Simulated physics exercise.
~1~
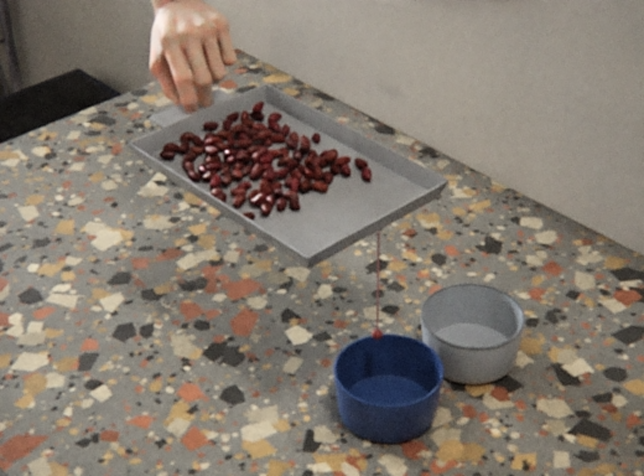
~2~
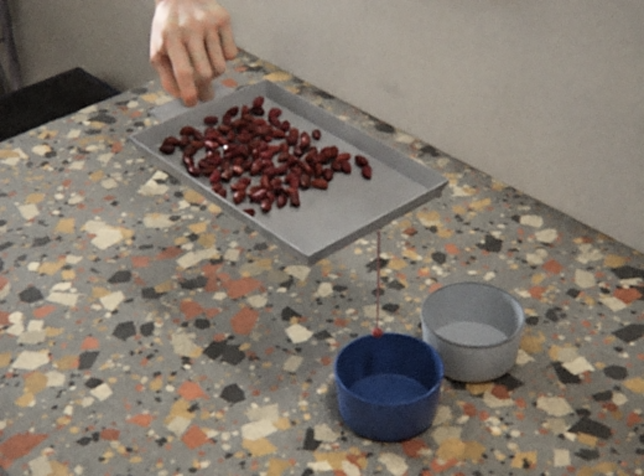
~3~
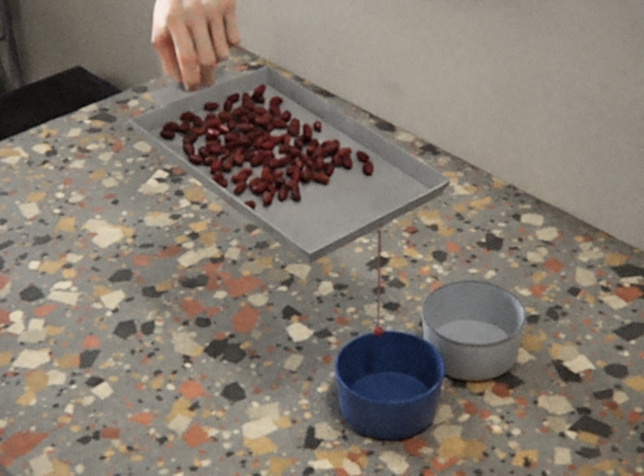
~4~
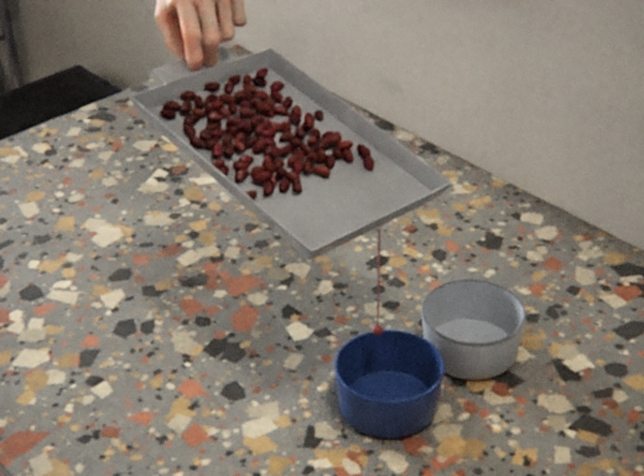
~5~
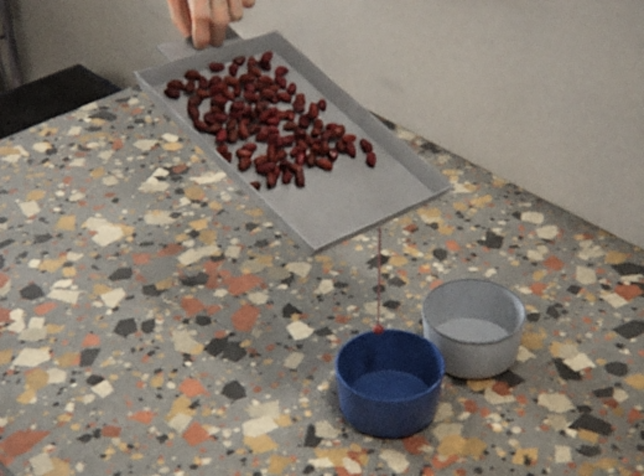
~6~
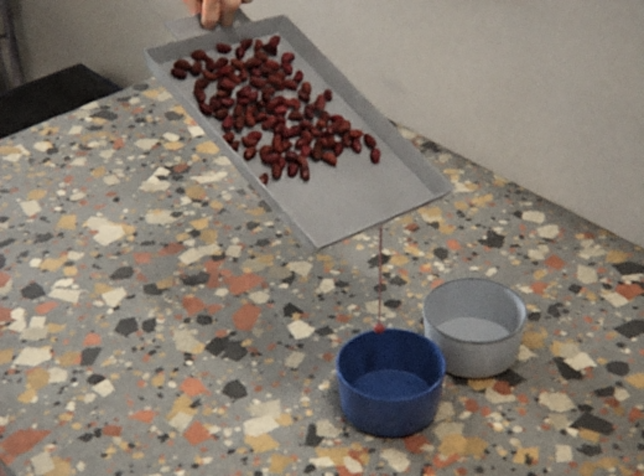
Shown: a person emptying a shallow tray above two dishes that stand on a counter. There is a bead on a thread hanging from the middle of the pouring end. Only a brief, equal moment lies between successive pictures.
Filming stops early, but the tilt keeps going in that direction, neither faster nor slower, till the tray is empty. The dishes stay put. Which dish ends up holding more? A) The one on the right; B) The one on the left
(A) The one on the right.
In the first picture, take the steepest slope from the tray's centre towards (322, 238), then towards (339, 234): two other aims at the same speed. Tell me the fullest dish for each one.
The leftmost dish, then the leftmost dish.
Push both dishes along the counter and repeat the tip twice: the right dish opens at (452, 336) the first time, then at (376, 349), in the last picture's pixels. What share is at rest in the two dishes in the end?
You'd get 70 per cent first and 10 per cent second.
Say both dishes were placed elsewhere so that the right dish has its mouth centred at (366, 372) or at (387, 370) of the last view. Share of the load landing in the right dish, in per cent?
The first position comes out at 10 per cent, the other at 10 per cent.
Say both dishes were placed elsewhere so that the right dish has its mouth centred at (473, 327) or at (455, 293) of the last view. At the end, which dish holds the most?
Try 1: The right-side dish; try 2: The right-side dish.
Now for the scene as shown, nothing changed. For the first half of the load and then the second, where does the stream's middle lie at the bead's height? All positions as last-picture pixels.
I'd say around (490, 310) at first, then around (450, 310).
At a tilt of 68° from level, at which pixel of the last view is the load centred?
Near (432, 204).
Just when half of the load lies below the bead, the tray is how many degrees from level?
Around 85°, give or take.
Just after the last frame, tray tipped steeply; roughly two thirds on the tray; just a few in the right dish; roughly a third in the air.
A moment on, tray tipped past a quarter turn; about a tenth in the left dish; roughly two thirds in the right dish; roughly a quarter outside both; about a tenth in the air.
Further on, tray tipped past a quarter turn; about a tenth in the left dish; roughly two thirds in the right dish; roughly a quarter outside both.
When it is over, tray tipped past a quarter turn; about a tenth in the left dish; roughly two thirds in the right dish; roughly a quarter outside both.
